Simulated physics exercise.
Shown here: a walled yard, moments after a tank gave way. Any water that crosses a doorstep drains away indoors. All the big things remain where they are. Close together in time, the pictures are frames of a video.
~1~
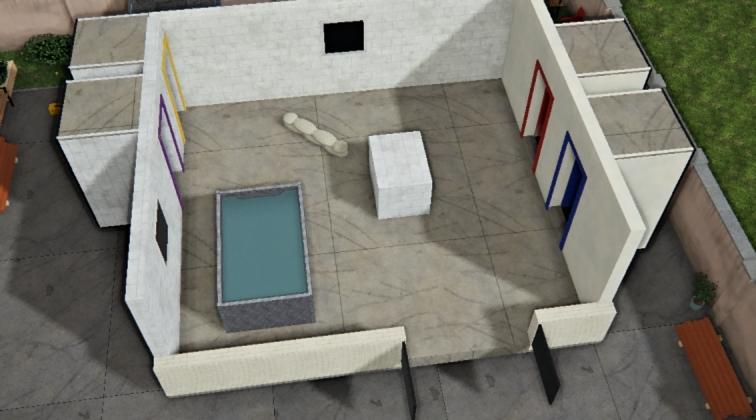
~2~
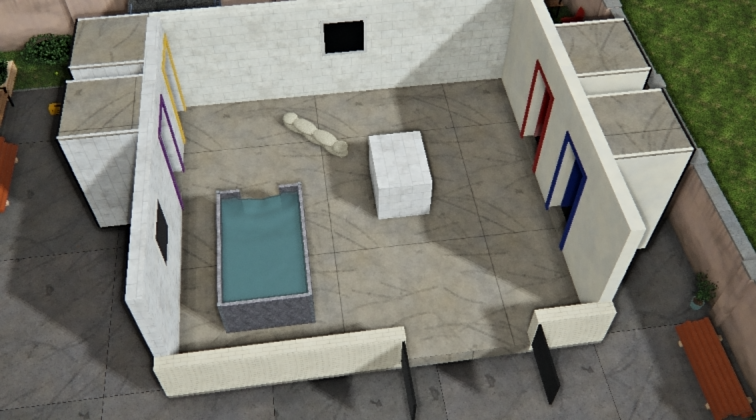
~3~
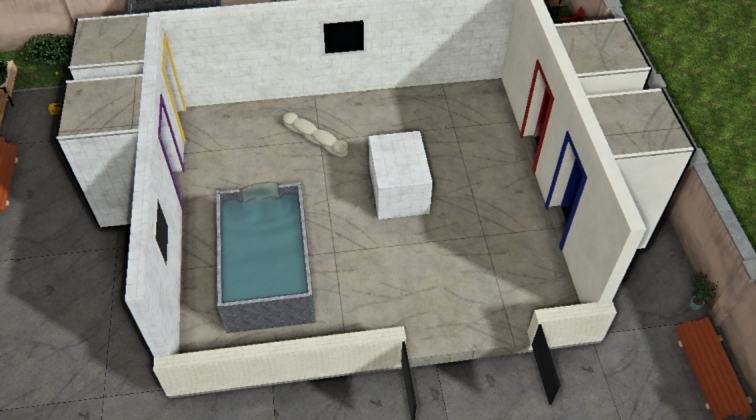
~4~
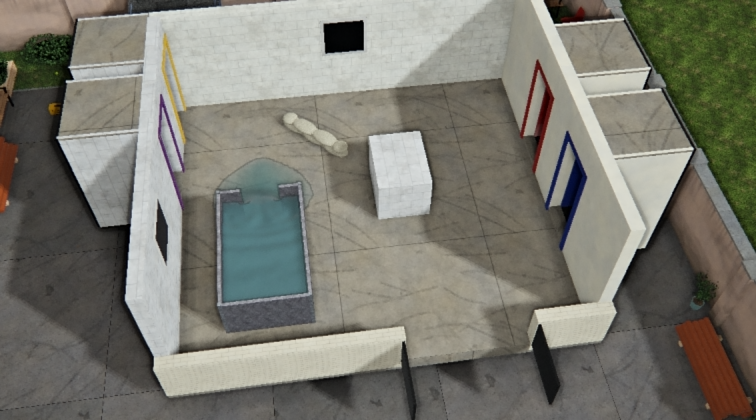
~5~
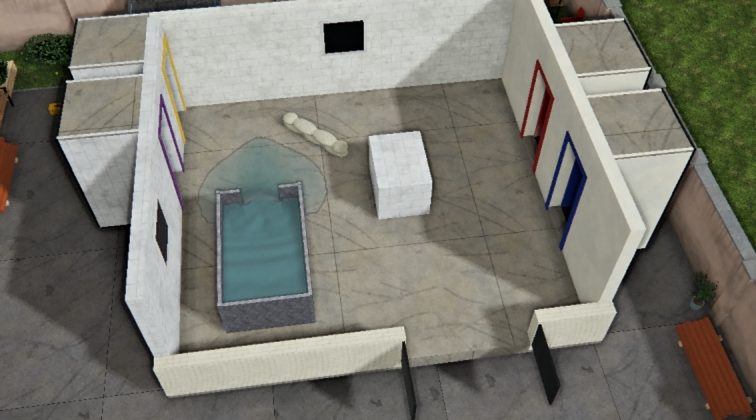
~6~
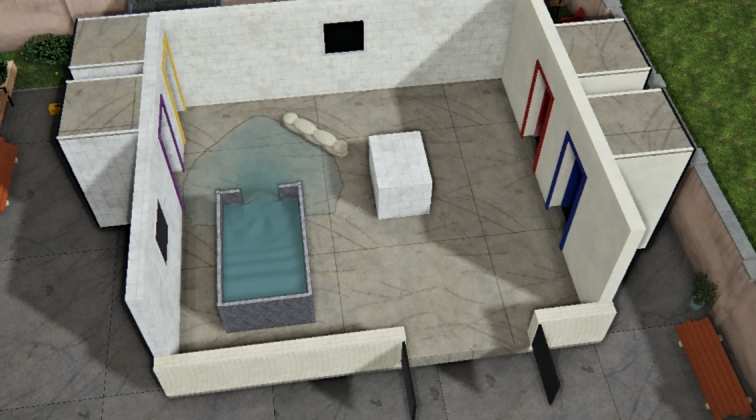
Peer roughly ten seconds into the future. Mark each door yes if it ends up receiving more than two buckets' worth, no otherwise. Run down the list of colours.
Yellow door - yes, red door - no, purple door - yes, blue door - no.
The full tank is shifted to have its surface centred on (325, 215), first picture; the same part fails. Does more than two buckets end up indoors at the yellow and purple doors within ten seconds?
Yellow exceeds it, purple stays within it.
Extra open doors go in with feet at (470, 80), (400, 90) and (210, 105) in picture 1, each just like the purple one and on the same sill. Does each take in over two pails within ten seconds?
The three doors, in turn: Is short of it, is short of it, is beyond it.
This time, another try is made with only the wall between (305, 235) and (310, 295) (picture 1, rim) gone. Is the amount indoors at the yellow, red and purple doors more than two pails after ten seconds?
In order: First the yellow one misses the mark, then the red one misses the mark, then the purple one misses the mark.
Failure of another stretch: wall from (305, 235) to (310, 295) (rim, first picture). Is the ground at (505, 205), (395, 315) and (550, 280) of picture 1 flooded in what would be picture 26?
In turn: Inundated, then inundated, then inundated.
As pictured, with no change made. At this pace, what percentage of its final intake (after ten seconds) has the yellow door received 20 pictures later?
My estimate: Close to 45 per cent.
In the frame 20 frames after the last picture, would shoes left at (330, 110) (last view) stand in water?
My call: Swamped.
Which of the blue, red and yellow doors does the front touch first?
That's the yellow door.
A moment on, water covers 20 % of the floor; the yellow door wet at the sill, nothing in, the red door not reached, the purple door wet at the sill, nothing in, the blue door not reached.
Next, water covers 25 % of the floor; the yellow door over two buckets in, the red door not reached, the purple door under two buckets in, the blue door not reached.
Then, water covers 40 % of the floor; the yellow door far over two buckets in, the red door not reached, the purple door under two buckets in, the blue door not reached.
Later, water covers 70 % of the floor; the yellow door far over two buckets in, the red door wet at the sill, nothing in, the purple door over two buckets in, the blue door not reached.
In the end, water covers 90 % of the floor; the yellow door far over two buckets in, the red door wet at the sill, nothing in, the purple door over two buckets in, the blue door wet at the sill, nothing in.
